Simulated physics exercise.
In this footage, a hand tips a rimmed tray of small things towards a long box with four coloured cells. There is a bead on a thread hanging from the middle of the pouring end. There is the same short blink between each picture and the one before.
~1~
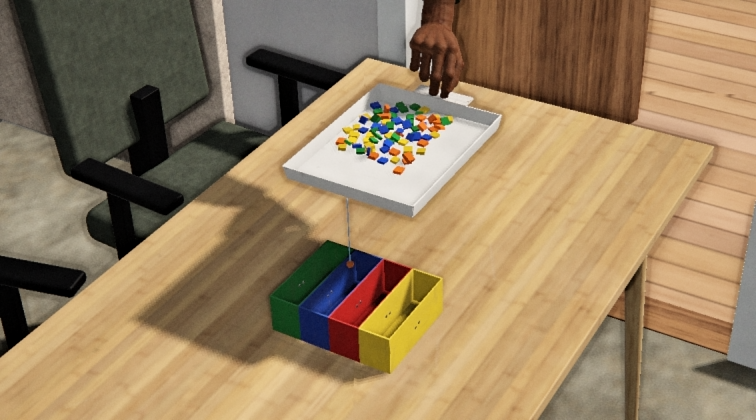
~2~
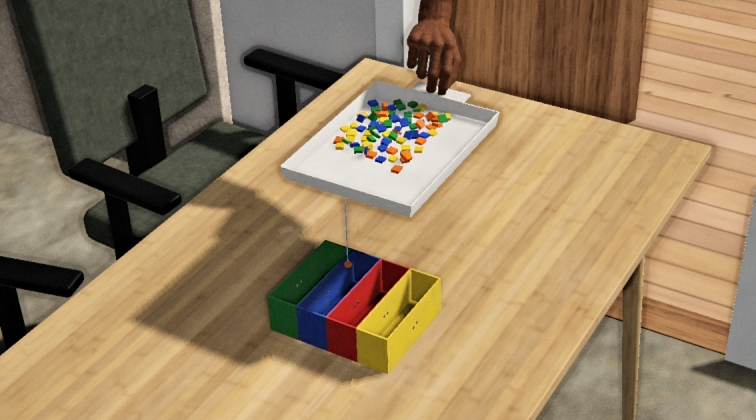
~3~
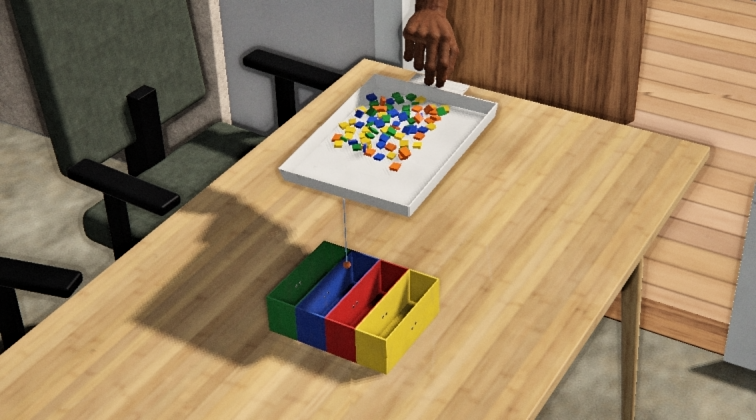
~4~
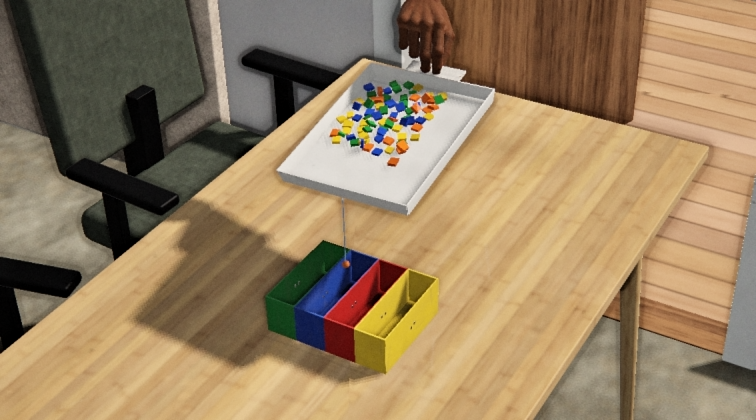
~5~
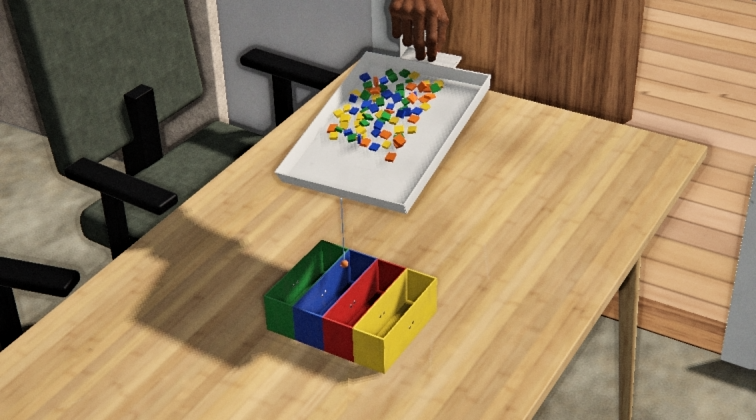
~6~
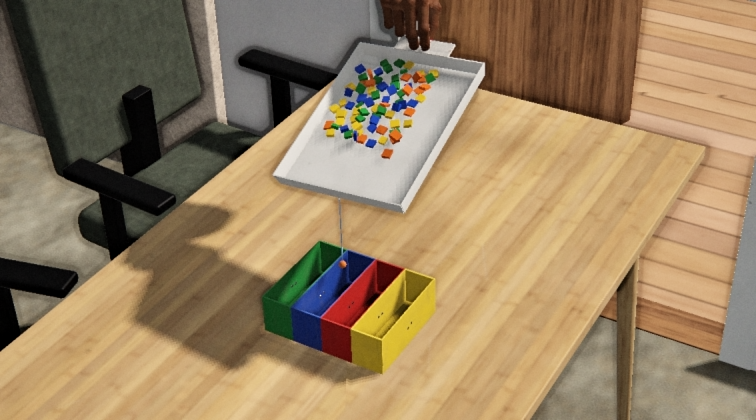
A hand held a white tray of small colourful tiles above a box with green, blue, red and yellow cells, then gradually raised its far end, tilting it towards the box as the tiles stayed bunched.
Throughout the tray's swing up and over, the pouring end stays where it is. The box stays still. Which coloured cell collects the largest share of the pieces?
Green.
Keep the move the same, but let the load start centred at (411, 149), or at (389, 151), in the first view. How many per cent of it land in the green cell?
From the first start you get 30 in a hundred, from the second 30 in a hundred.
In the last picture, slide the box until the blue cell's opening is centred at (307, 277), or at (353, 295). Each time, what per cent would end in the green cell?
You'd get 50 in a hundred the first time and 20 in a hundred the second.
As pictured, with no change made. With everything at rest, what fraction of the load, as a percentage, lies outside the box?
I'd say roughly 50 per cent of the load.
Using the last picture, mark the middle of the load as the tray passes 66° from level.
I'd mark it close to (303, 178).
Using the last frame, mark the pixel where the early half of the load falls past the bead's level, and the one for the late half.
Early half: (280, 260); late half: (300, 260).
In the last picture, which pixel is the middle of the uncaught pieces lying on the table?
Estimate: Around (252, 300).
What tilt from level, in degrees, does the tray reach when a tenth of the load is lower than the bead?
That would be about 80 degrees from level.
Soon after the last picture, tray tipped steeply; nearly all on the tray; a small part falling or outside the box.
A little later, tray tipped past a quarter turn; about half on the tray; a small part in the green cell; about a third falling or outside the box.
Later still, tray tipped past a quarter turn; about a third in the green cell; a small part in the blue cell; about half falling or outside the box.
At rest, tray tipped past a quarter turn; about a third in the green cell; a small part in the blue cell; none in the yellow cell; none in the red cell; about half outside the box.
